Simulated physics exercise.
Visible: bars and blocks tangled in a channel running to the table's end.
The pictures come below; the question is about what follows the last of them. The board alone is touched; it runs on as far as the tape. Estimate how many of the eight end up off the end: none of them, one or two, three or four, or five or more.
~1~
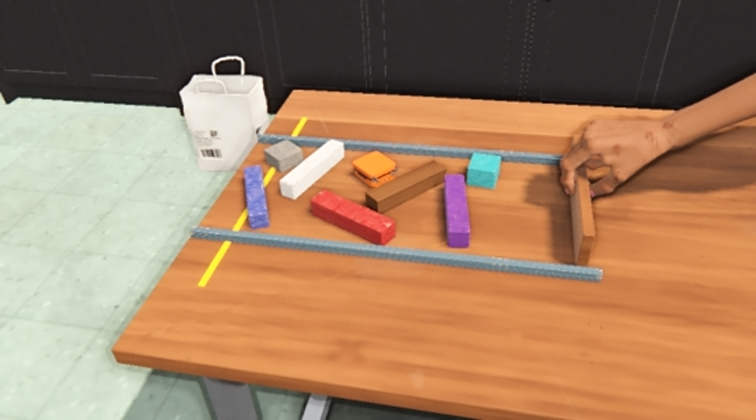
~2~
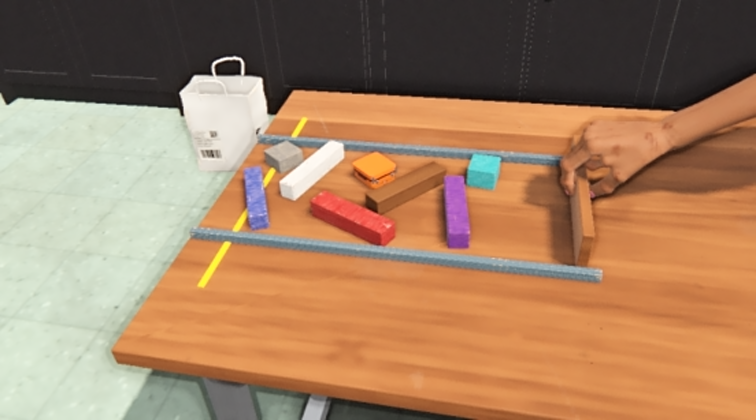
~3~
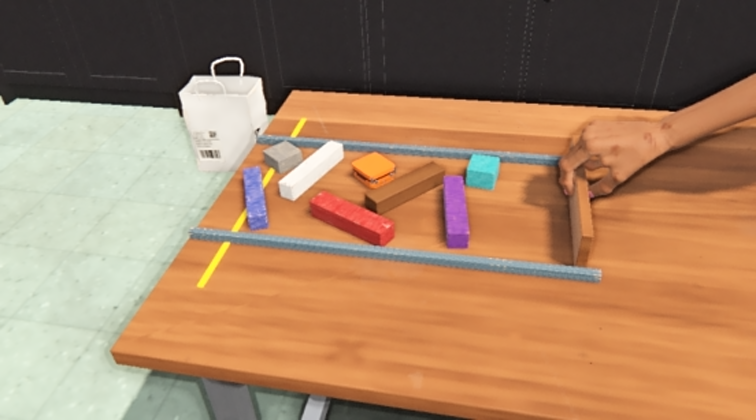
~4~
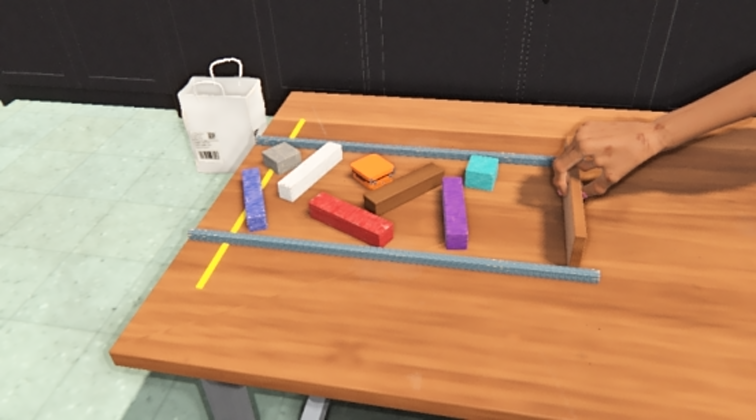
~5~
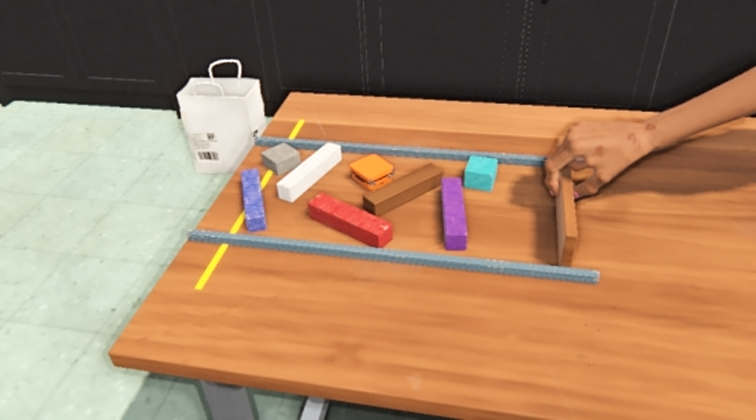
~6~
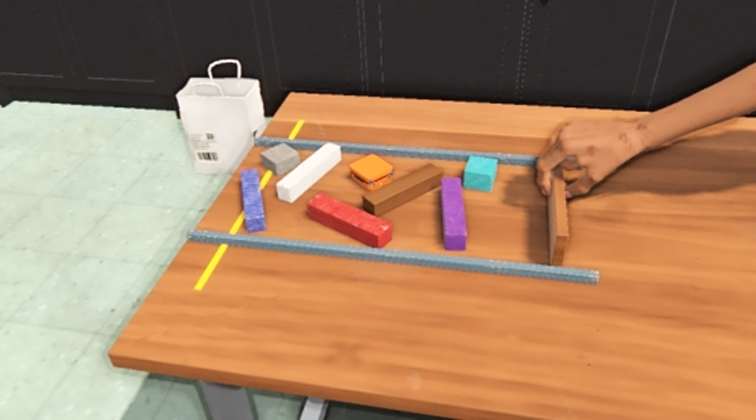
The board is going to sweep off at least five.
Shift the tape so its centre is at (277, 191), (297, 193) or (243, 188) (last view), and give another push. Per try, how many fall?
4, 2, 6.
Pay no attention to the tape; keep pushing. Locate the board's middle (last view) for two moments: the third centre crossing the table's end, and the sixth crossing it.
First at (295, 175), next at (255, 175).
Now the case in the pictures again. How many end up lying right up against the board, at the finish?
My count gives 2.
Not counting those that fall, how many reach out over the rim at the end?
So the number is 1.
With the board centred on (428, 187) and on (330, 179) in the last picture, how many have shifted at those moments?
Counts: 4 and 8.
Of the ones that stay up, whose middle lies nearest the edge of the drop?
The brown stick is foremost.
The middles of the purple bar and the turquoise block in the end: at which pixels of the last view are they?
The purple bar stops around (242, 193); the turquoise block around (262, 156).
A little later, none off yet; blue bar at rest near (253, 199); grey block at rest near (281, 159); white bar at rest near (310, 171).
Next, none off yet; blue bar at rest near (253, 199); grey block moving near (275, 159); white bar shifted a little near (293, 169).
Later still, one off so far; blue bar shifted a little near (213, 205); grey block dropping near (225, 250); white bar shifted about its own width near (231, 161).
When it is over, the number that fall off is five or more; down, orange case, red bar, white bar, grey block and blue bar.
